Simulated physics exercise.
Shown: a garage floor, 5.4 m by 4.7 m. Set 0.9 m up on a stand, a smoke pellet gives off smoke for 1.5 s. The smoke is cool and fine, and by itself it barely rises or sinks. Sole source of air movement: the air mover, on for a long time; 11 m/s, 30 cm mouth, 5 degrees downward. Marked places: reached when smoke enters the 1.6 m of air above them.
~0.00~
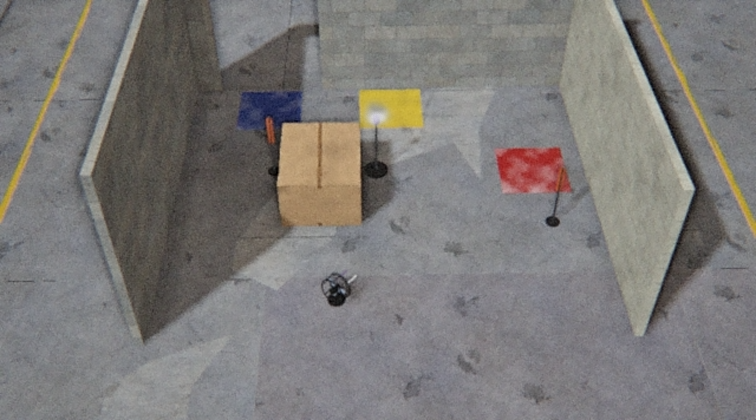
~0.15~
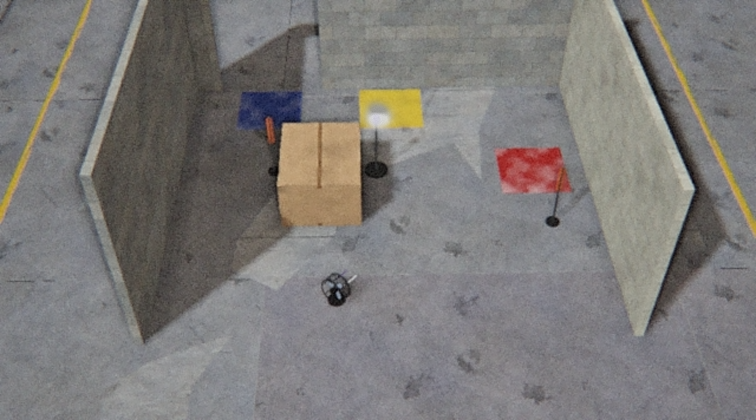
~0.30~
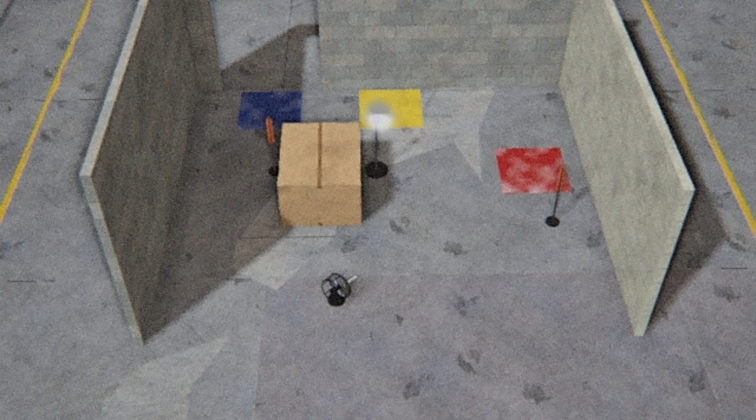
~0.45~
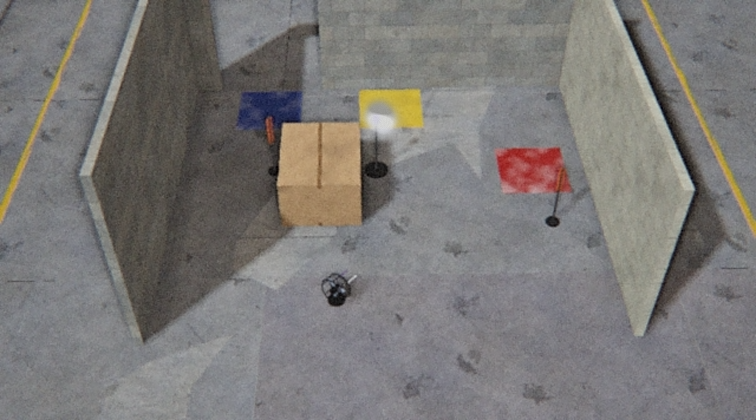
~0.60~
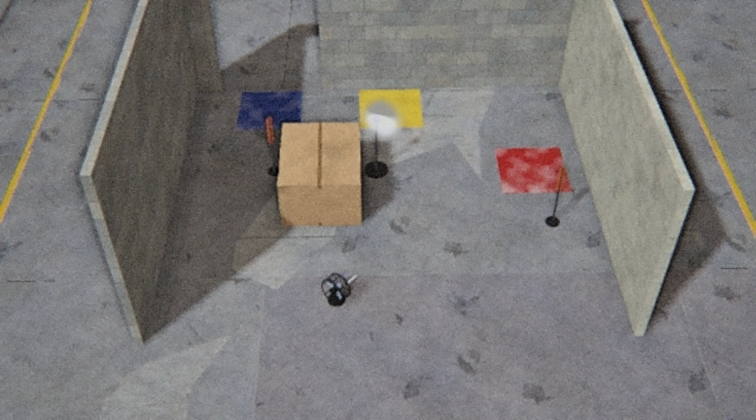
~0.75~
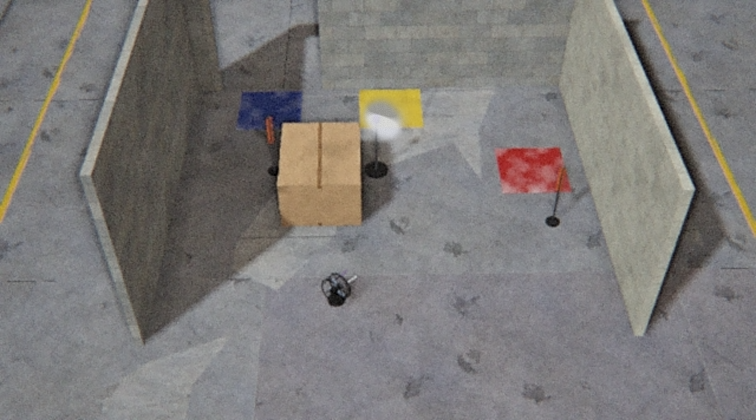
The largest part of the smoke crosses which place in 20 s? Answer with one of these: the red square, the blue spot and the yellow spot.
It is the yellow one.
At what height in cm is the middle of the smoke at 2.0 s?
Height of middle: Approx. 60 cm.
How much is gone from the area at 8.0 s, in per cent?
70 %.
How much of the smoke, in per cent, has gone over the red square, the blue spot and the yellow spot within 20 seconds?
0 % red, 10 % blue, 60 % yellow, roughly.
By 2.0 s we count, 0 % has passed over the blue spot, 0 % over the yellow spot and 0 % over the red square, with 100 % still about or yet to come, and the middle of the rest is near (397, 131).
By 4.0 s we count, 0 % has passed over the blue spot, 42 % over the yellow spot and 0 % over the red square, with 99 % still about or yet to come, and the middle of the rest is near (423, 80).
By 8.0 s we count, 8 % has passed over the blue spot, 62 % over the yellow spot and 0 % over the red square, with 31 % still about or yet to come.
By 20.0 s we count, 10 % has passed over the blue spot, 62 % over the yellow spot and 0 % over the red square, with 8 % still about or yet to come.
